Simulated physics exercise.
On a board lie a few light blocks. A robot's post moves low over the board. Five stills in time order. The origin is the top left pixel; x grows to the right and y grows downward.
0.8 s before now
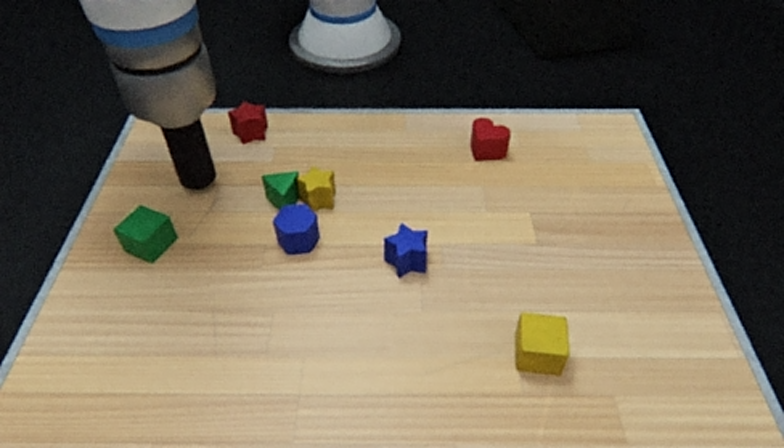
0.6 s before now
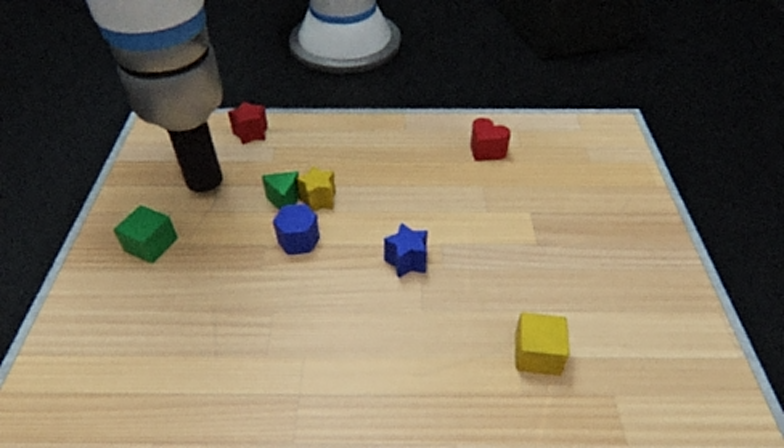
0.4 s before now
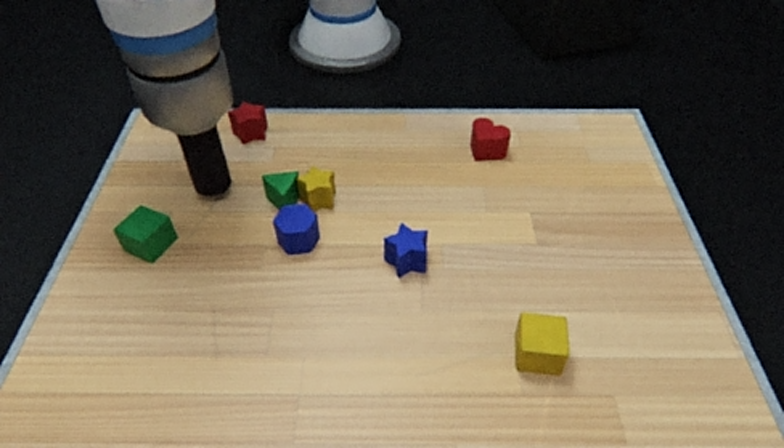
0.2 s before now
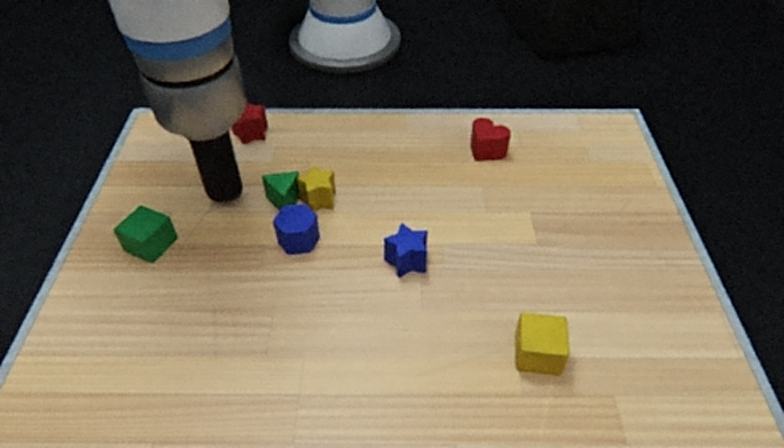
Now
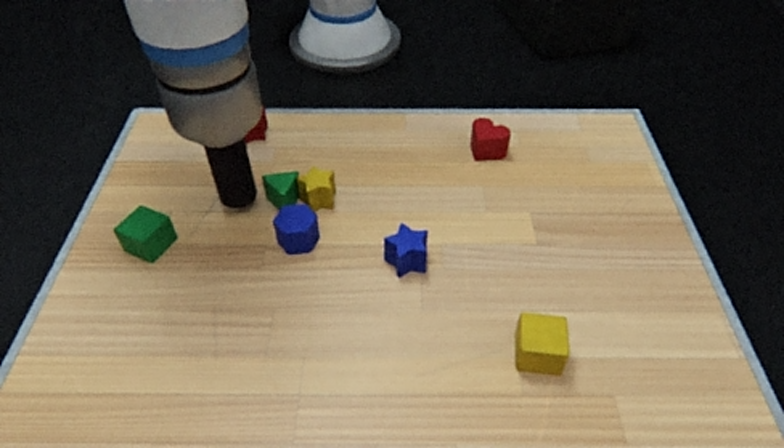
The clip shows a robot's dark post over a wooden board scattered with red, green, blue and yellow blocks; it moves a short way right and slightly toward the viewer, nearing the green triangular block, while the blocks stay still.
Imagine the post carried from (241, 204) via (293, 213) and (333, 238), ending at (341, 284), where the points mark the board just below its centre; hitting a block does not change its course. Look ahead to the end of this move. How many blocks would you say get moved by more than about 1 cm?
The count will be 3 or more.
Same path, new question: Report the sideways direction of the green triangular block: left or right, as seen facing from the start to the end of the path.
Moves left.
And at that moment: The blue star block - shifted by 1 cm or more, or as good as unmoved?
Once the path ends, it is where it was.
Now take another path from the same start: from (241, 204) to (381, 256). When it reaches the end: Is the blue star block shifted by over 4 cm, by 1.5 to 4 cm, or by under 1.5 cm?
I'd go with under 1.5 cm for this block.
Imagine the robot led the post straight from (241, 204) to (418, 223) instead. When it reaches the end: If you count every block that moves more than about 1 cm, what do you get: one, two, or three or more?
I reckon the push displaces two of the blocks by more than 1 cm.
What follows on the original path. One third of the way, post at (294, 205); green triangular block at (308, 171); yellow star block at (336, 179), turned 15° anticlockwise.
Two thirds of the way, post at (333, 230); green triangular block at (311, 170), turned 15° anticlockwise; blue six-sided block at (298, 236), turned 60° clockwise; yellow star block at (341, 178), turned 15° anticlockwise.
At the end, post at (340, 276); green triangular block at (311, 170), turned 15° anticlockwise; blue six-sided block at (293, 243), turned 85° clockwise; yellow star block at (341, 178), turned 15° anticlockwise; blue star block still.
